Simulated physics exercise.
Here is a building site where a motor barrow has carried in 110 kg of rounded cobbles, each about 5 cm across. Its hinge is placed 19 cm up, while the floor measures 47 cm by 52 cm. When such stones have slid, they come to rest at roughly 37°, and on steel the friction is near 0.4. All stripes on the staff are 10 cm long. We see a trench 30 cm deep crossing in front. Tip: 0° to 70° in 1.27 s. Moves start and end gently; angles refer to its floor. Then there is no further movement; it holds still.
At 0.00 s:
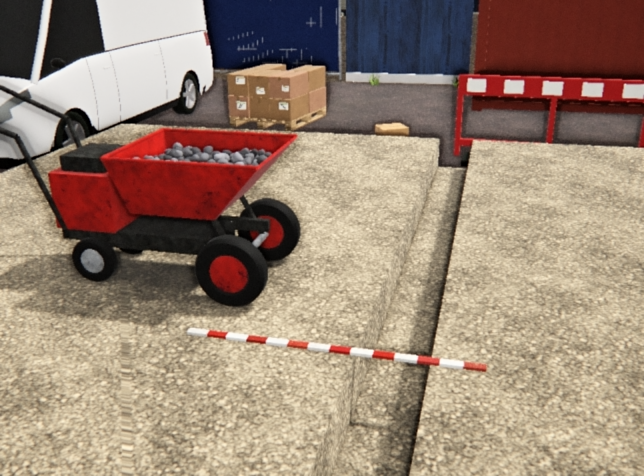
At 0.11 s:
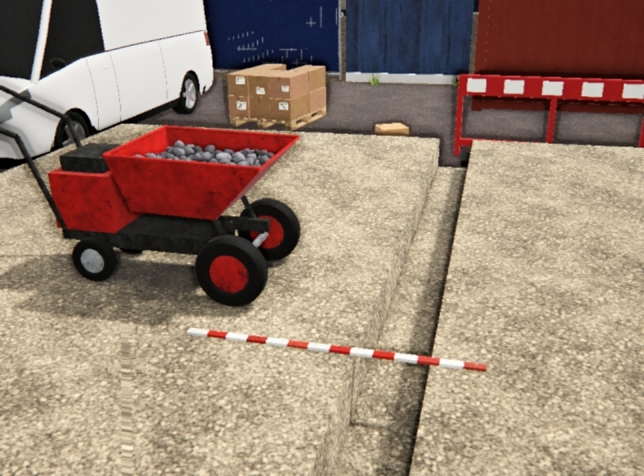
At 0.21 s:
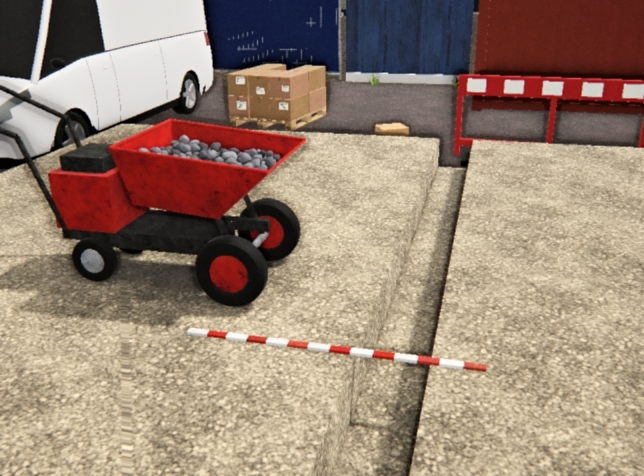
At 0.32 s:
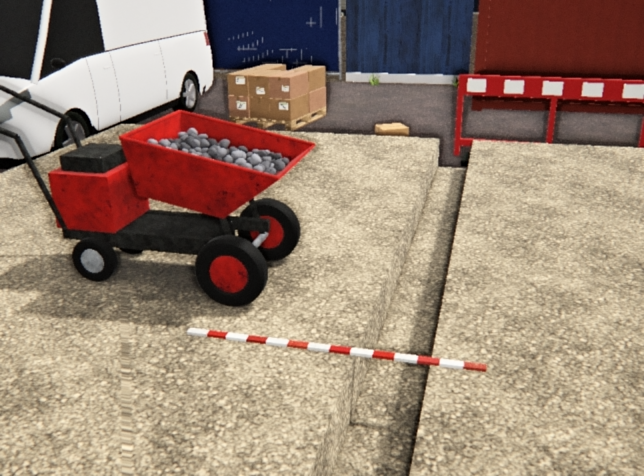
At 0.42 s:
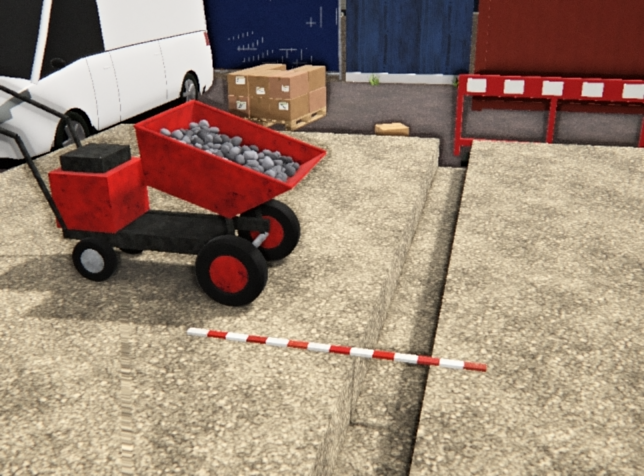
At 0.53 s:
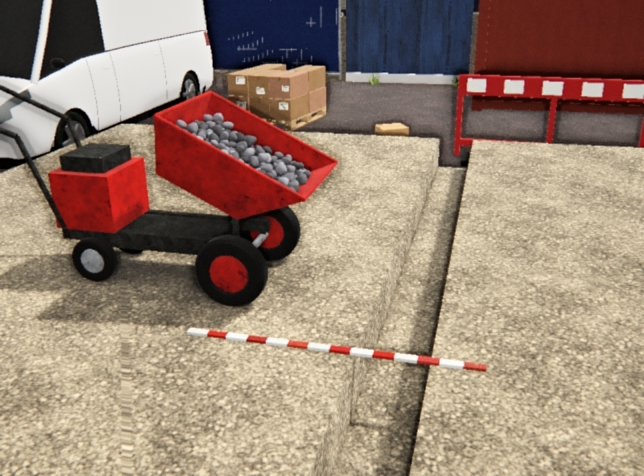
A red motor barrow loaded with grey rounded cobbles stands at the left of a pale building site, seen from slightly above by a still camera. A red-and-white staff lies by a narrow trench at centre, with a white vehicle, stacked boxes, containers and a barrier behind. The skip gradually tilts, its rear rising and its lip reaching rightward, while the stones shift inside.
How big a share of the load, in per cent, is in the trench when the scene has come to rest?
A share of about 99 percent.
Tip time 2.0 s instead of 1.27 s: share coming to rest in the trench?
Then roughly 100 percent.
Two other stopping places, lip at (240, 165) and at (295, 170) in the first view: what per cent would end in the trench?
Around 80 and then 75 percent.
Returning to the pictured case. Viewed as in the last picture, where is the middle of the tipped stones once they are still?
Resting centre: About (409, 331).
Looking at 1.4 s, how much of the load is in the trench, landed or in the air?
About 35%.
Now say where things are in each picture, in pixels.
Lip at (257, 168), floor tilted 0°, highest stones at (227, 155), in the first frame.
The skip is at 1°, its lip at (260, 169); the top of the load is at (204, 152); the stones move at 0.2 m/s on average, in the second frame.
The skip is at 5°, its lip at (267, 173); the top of the load is at (194, 148); the stones move at 0.4 m/s on average, in the third frame.
The skip is at 11°, its lip at (279, 179); the top of the load is at (193, 141); the stones move at 0.6 m/s on average, in the fourth frame.
Lip at (292, 188), floor tilted 18°, highest stones at (194, 133); the stones move at 0.7 m/s on average, in the fifth frame.
The skip is at 26°, its lip at (305, 200); the top of the load is at (206, 126); the stones move at 0.7 m/s on average, in the sixth frame.
After 0.9 s the floor is at 59°; 100 % in the skip; the foremost stones are at (344, 230).
After 1.4 s the floor is at 70°; 60 % in the skip, 6 % short of the trench, 34 % in the trench; the foremost stones are at (433, 339).
After 1.7 s the floor is at 70°; 19 % in the skip, 5 % short of the trench, 76 % in the trench; the foremost stones are at (435, 340).
After 3.7 s the floor is at 70°; 0 % in the skip, 1 % short of the trench, 99 % in the trench; the foremost stones are at (435, 342).
